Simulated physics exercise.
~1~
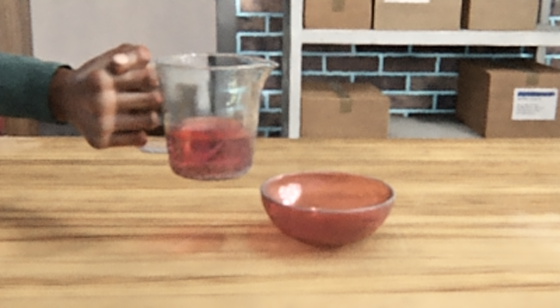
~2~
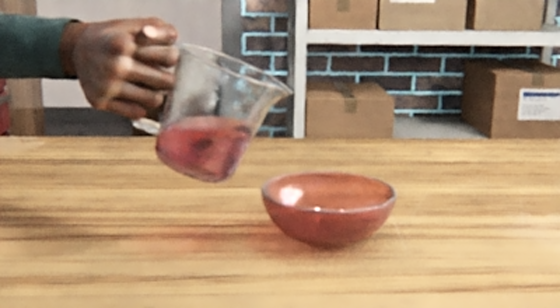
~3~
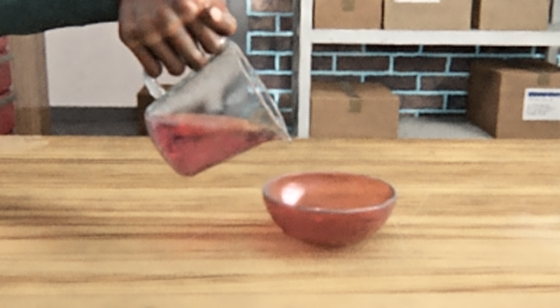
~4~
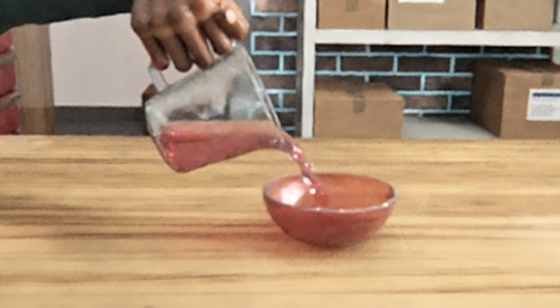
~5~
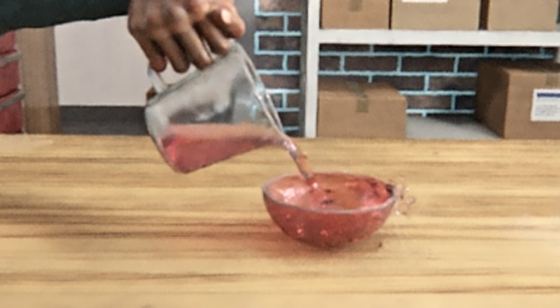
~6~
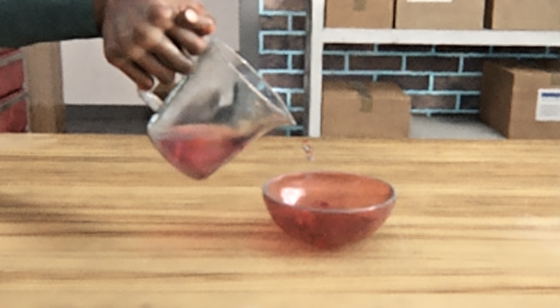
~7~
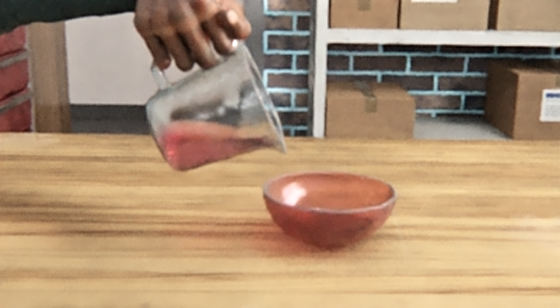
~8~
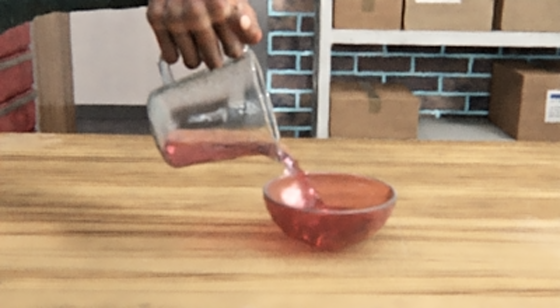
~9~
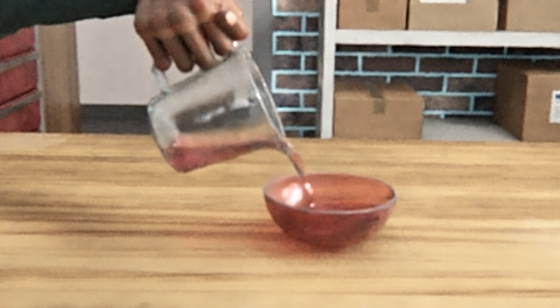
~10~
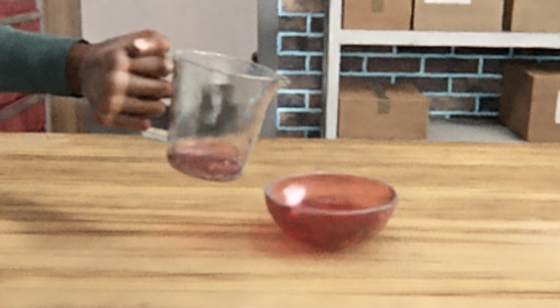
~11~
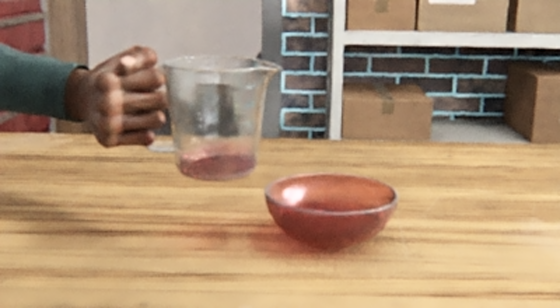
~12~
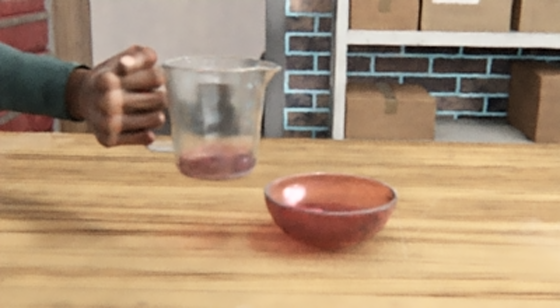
On a wooden table before shelves of cardboard boxes, a hand tilts a clear jug and pours reddish liquid into a round bowl, eases it back, tips it further to pour again, then levels it with a little liquid left inside.
